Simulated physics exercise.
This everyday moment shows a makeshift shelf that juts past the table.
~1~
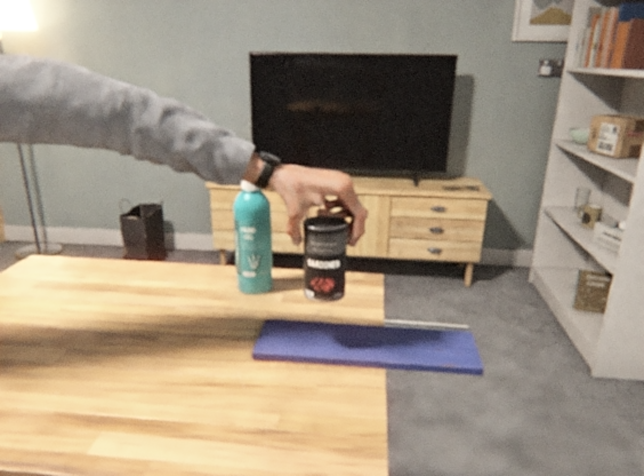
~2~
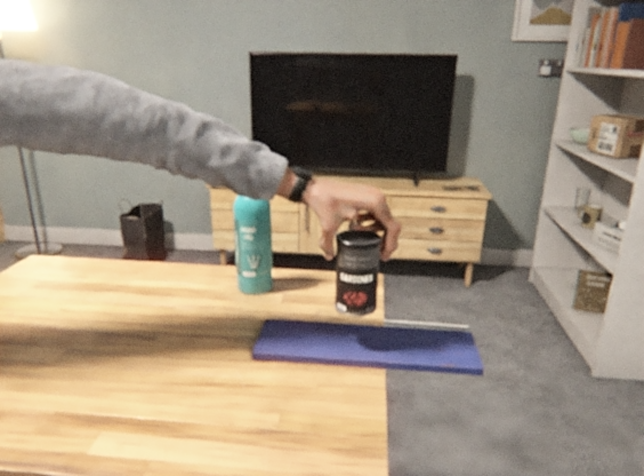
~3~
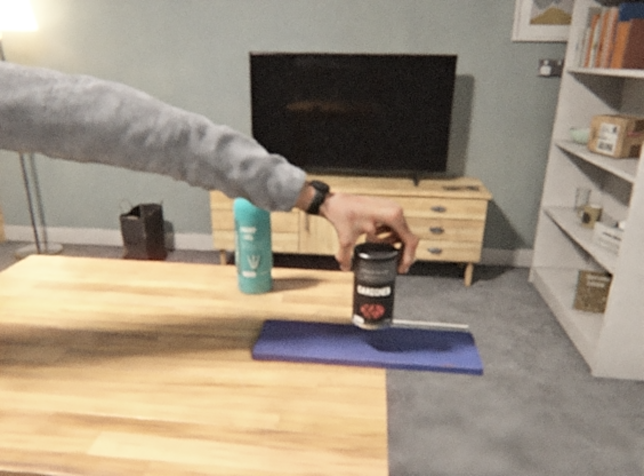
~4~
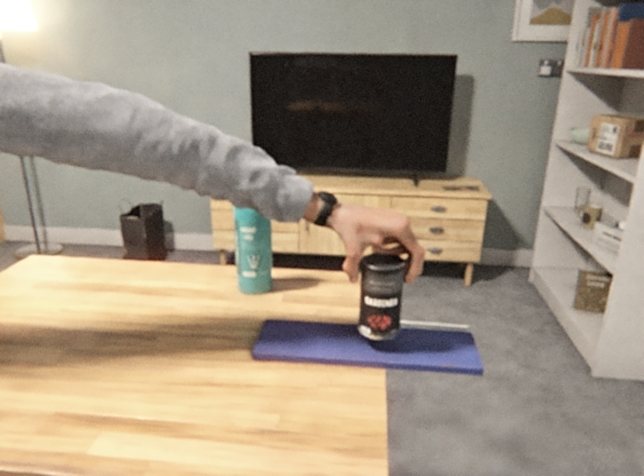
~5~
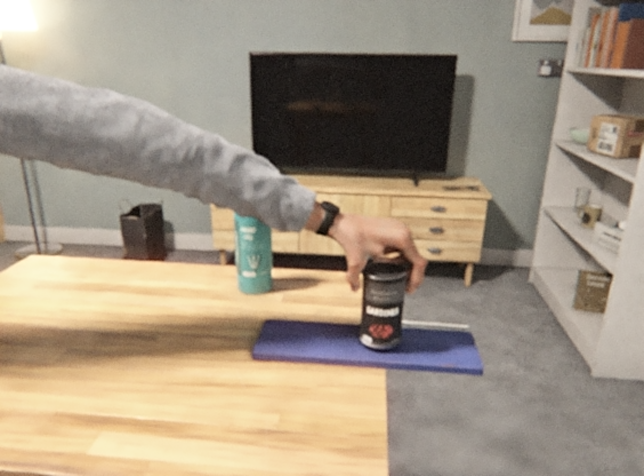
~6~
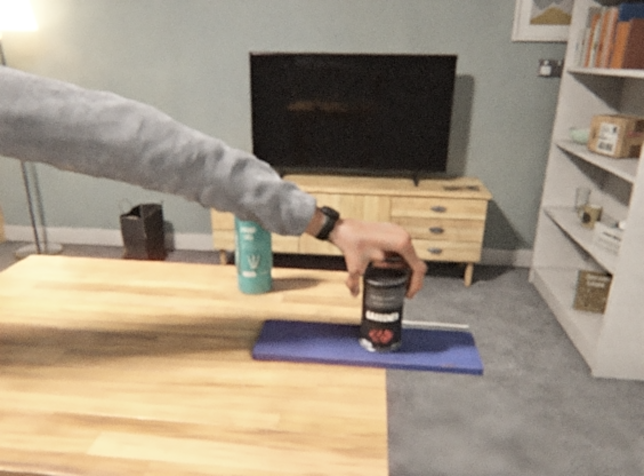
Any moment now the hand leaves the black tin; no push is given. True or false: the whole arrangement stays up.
True.
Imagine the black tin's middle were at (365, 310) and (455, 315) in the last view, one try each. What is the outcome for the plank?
Stays put, then Topples.
Then, 0.20 s after the last picture, nothing has stirred.
Then, 0.50 s after the last picture, black tin resting near (382, 310).
At rest, all 3 in place. Seen from the same camera at the end, black tin near (382, 310). The plank holds.
